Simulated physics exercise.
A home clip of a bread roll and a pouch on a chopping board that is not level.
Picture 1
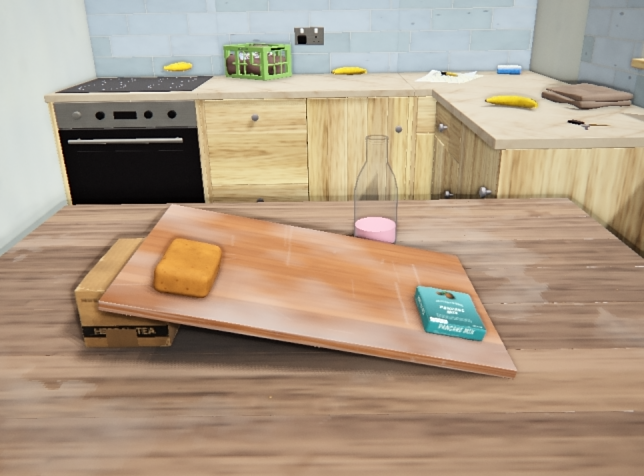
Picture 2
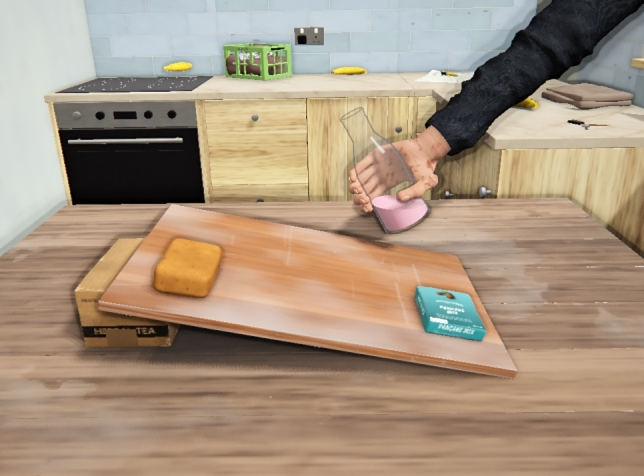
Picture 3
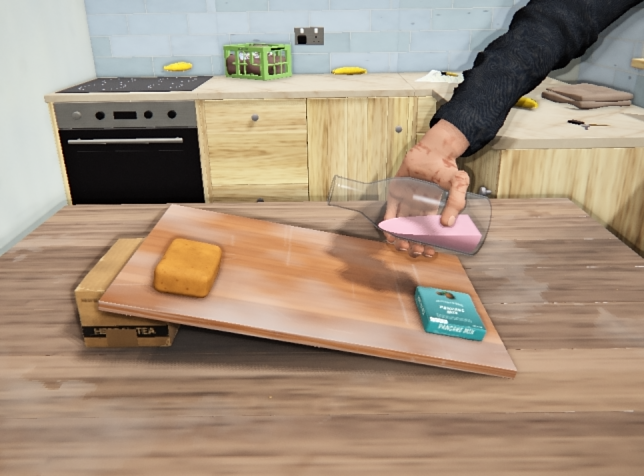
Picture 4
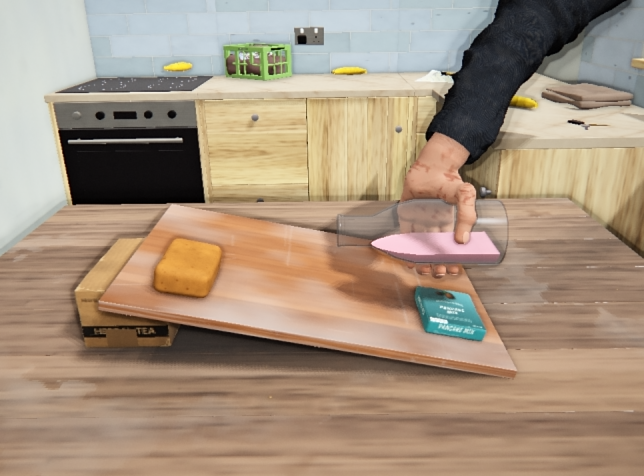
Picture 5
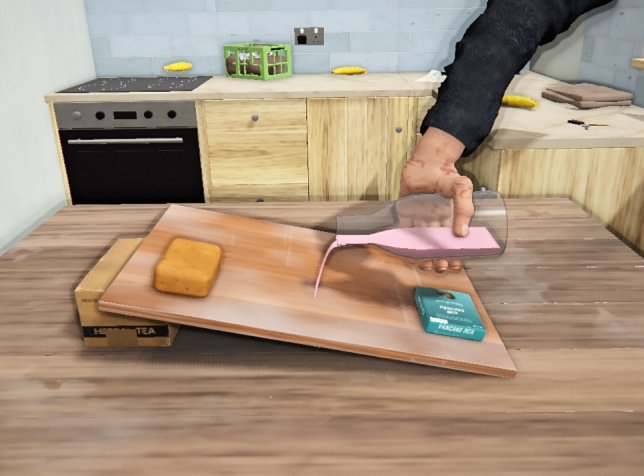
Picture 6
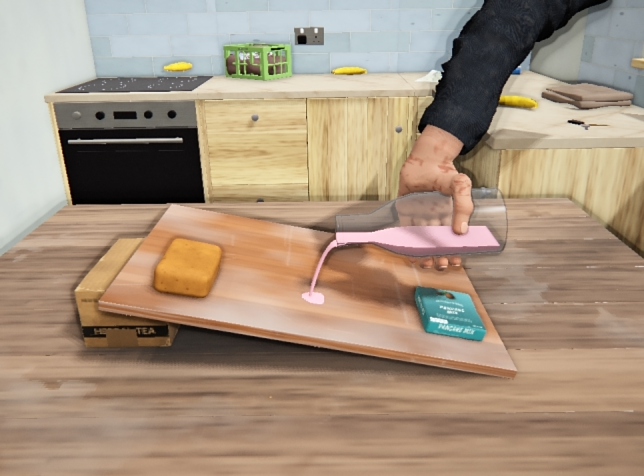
The clip opens on a chopping board sloping down to the right, holding a bread roll and a teal pouch, with a bottle of pink liquid behind it. A hand lifts the bottle, tips it sideways over the board, and pours a thin pink stream that lands between the two items.
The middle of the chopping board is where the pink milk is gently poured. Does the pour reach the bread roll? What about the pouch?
Bread roll: No; pouch: Yes.
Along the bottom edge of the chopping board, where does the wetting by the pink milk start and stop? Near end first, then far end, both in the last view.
From (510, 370) to (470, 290).
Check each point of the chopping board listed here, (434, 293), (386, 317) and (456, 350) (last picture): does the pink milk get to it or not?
Well, the first one is gotten to, the second one is gotten to, and the last one is gotten to.
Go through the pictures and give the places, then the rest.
The first picture shows the chopping board slopes down to the right; milk bottle (376, 190) nearly empty; bread roll (189, 268); pouch (449, 312).
The second picture shows milk bottle (380, 167) tipped 30° with all of its load; bread roll (189, 268).
The third picture shows milk bottle (403, 208) tipped 75° with all of its load; pouch (449, 312).
The fourth picture shows the chopping board slopes down to the right; milk bottle (415, 231) tipped 90° with all of its load; bread roll (189, 268).
The fifth picture shows the first of it lands; milk bottle (414, 227) tipped 90° with all of its load; pouch (449, 312).
The sixth picture shows the first of it lands; milk bottle (414, 225) tipped 95° with all of its load; bread roll (189, 268); pouch (449, 312).
A moment on, it runs down to the right; the bread roll is untouched; the pouch is reached.
Further on, it runs down to the right and off the end; the bread roll is untouched; the pouch is reached.
When it is over, it runs down to the right and off the end; the bread roll is untouched; the pouch is reached.
